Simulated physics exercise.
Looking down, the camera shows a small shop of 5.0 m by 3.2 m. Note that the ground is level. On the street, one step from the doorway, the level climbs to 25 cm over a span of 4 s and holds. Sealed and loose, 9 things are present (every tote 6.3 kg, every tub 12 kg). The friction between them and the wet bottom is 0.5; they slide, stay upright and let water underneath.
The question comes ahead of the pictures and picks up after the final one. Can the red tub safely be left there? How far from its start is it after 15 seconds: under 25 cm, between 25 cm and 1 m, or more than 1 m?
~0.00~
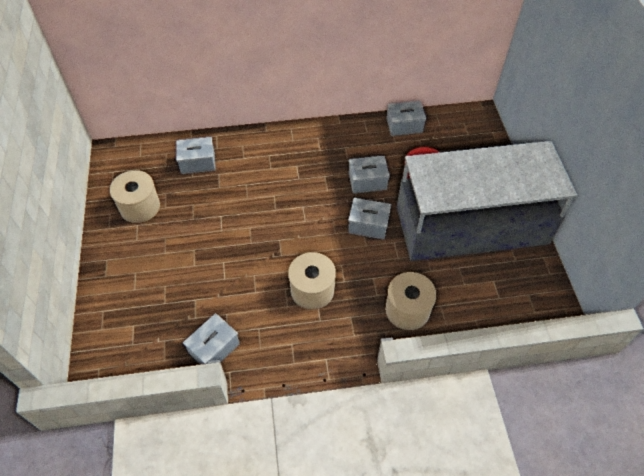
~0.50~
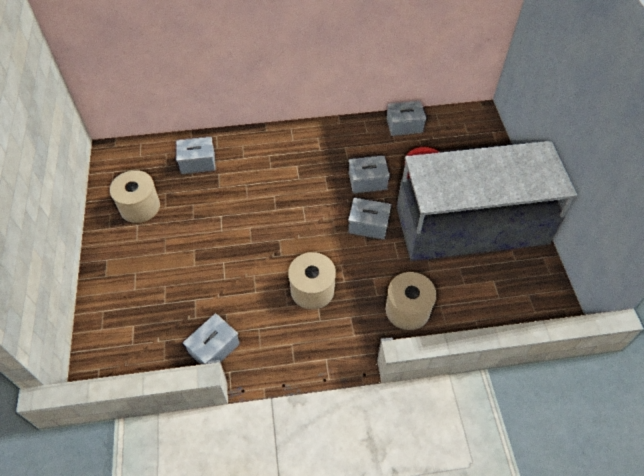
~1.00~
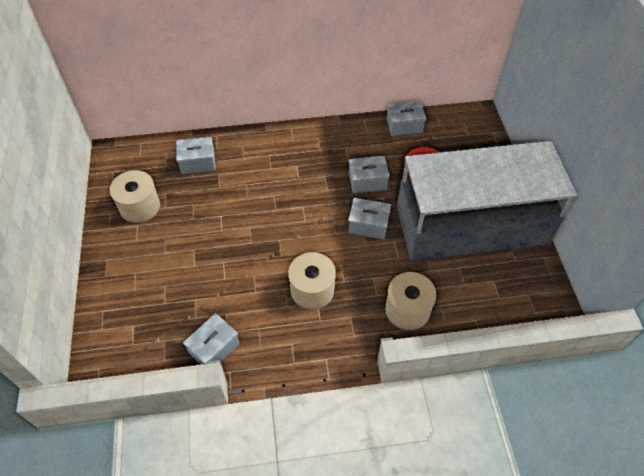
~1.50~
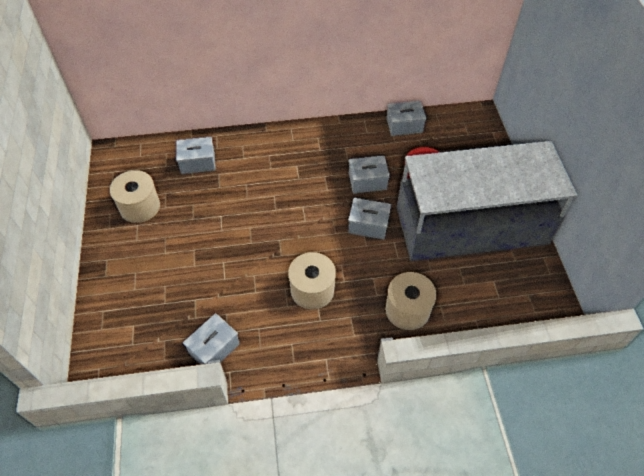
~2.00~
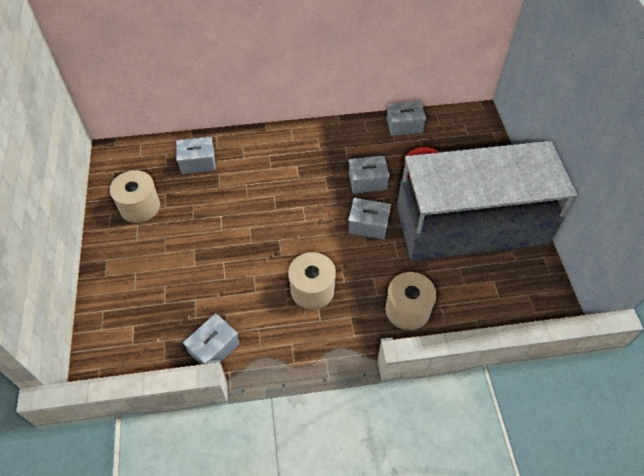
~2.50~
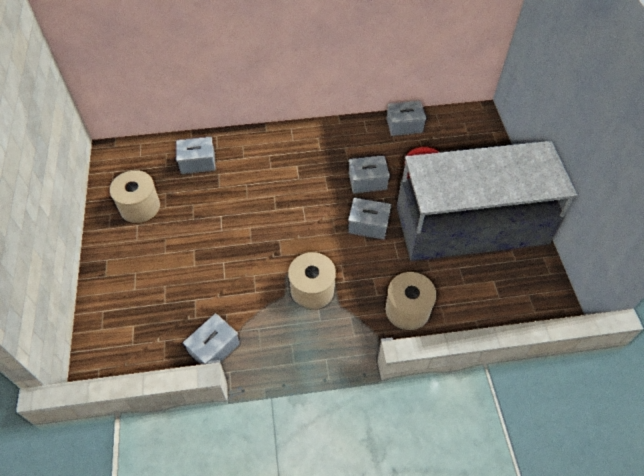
Result: A modest shift.
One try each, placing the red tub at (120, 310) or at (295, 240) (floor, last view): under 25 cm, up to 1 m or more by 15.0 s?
A small shift, then a long trip.
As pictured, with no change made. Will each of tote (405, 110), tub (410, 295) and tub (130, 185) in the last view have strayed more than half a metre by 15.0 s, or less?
Result, in order: Bigger / not bigger / bigger.
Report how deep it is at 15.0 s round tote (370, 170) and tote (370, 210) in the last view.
I'd put it at 20 cm and 16 cm respectively.
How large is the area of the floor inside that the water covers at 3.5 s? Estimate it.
Wet area: Approx. 3.0 m2.
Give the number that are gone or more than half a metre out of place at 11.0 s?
7.
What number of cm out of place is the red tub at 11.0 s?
80 cm or so by then.
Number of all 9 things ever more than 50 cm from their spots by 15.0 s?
I count 8.
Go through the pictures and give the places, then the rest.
In the first picture, the red tub at (426, 163) rests on the ground; 0.0 m2 under water; 0 of 9 have shifted.
In the second picture, the red tub at (426, 163) rests on the ground; water covers 0.0 m2; 0 of 9 have shifted.
In the third picture, the red tub at (426, 163), on the bottom; water covers 0.0 m2; 0 of 9 have shifted.
In the fourth picture, the red tub at (426, 163) rests on the ground; water covers 0.0 m2; 0 of 9 have shifted.
In the fifth picture, the red tub at (426, 163) rests on the ground; water covers 0.1 m2; 0 of 9 have shifted.
In the sixth picture, the red tub at (426, 163) rests on the ground; water covers 0.8 m2; 0 of 9 have shifted.
After 3.5 s the red tub is near (426, 163), 0.0 m from its start, aground; 0 afloat.
After 6.8 s the red tub is near (426, 163), 0.0 m from its start, aground; 6 afloat.
After 11.0 s the red tub is near (484, 133), 0.8 m from its start, afloat; 8 afloat.
After 15.0 s the red tub is near (463, 133), 0.5 m from its start, afloat; 9 afloat.
